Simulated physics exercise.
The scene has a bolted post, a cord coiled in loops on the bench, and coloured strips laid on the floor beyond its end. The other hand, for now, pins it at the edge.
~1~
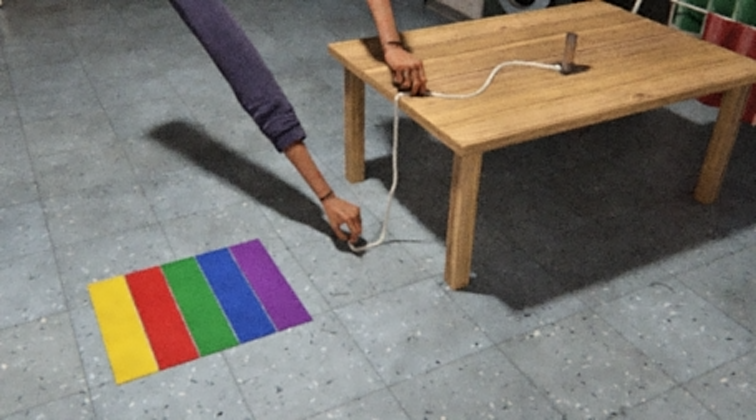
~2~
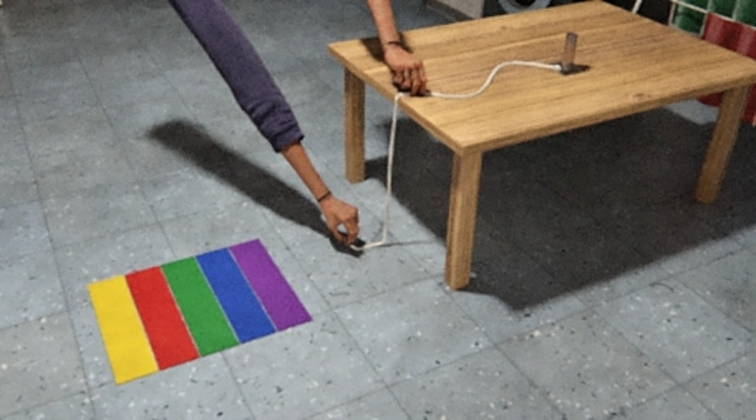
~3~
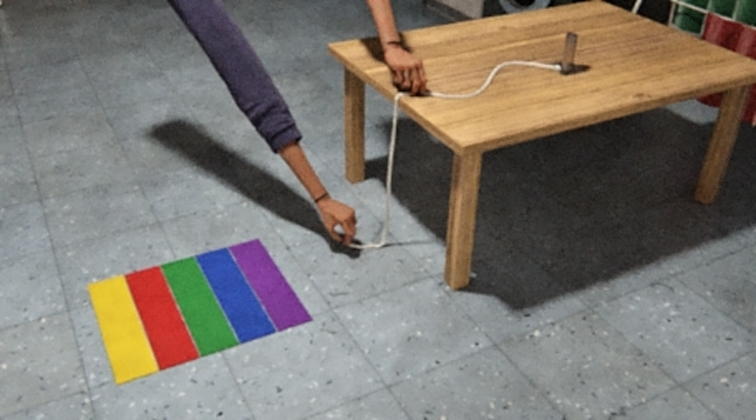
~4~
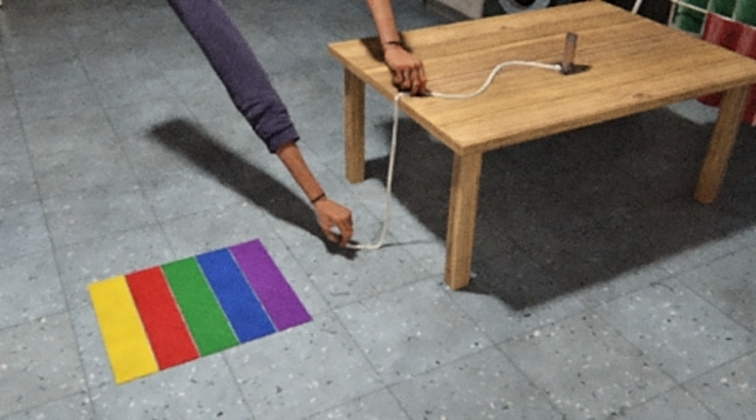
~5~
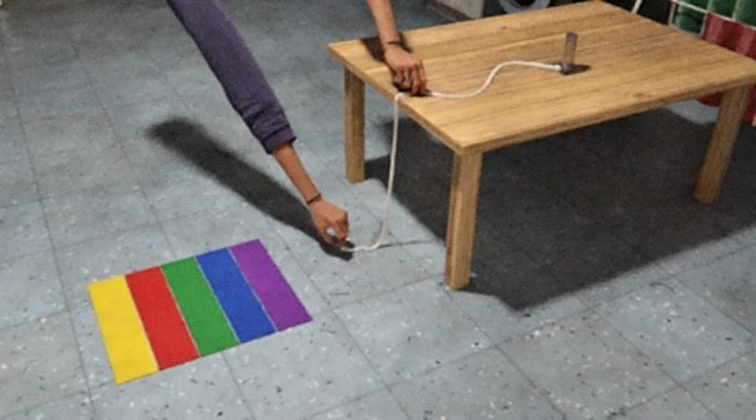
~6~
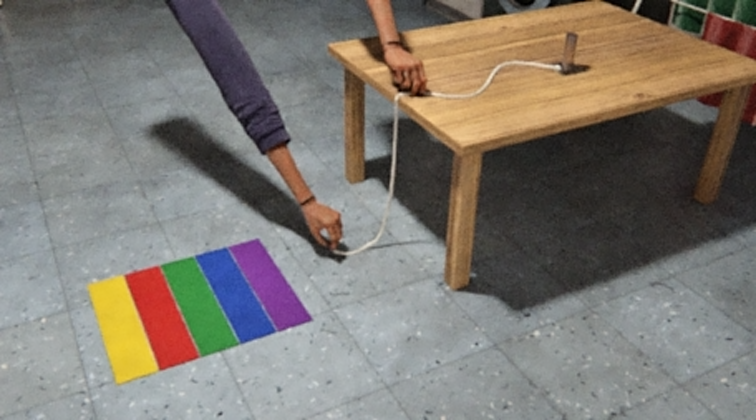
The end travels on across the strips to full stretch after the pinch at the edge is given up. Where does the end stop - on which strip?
On the green strip.
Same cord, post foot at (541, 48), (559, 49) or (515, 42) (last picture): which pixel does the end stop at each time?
Try by try: (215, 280), (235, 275) and (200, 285).
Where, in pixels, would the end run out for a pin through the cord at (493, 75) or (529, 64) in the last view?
(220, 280); (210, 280).
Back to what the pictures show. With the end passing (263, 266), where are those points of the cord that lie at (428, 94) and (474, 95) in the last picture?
The first one ends up at (399, 110) and the second one at (434, 93).
Early on, end near (263, 266); over purple.
Midway, end near (219, 279); over blue.
At the end of the slack, end near (193, 286); over green. The end stops over the green strip.
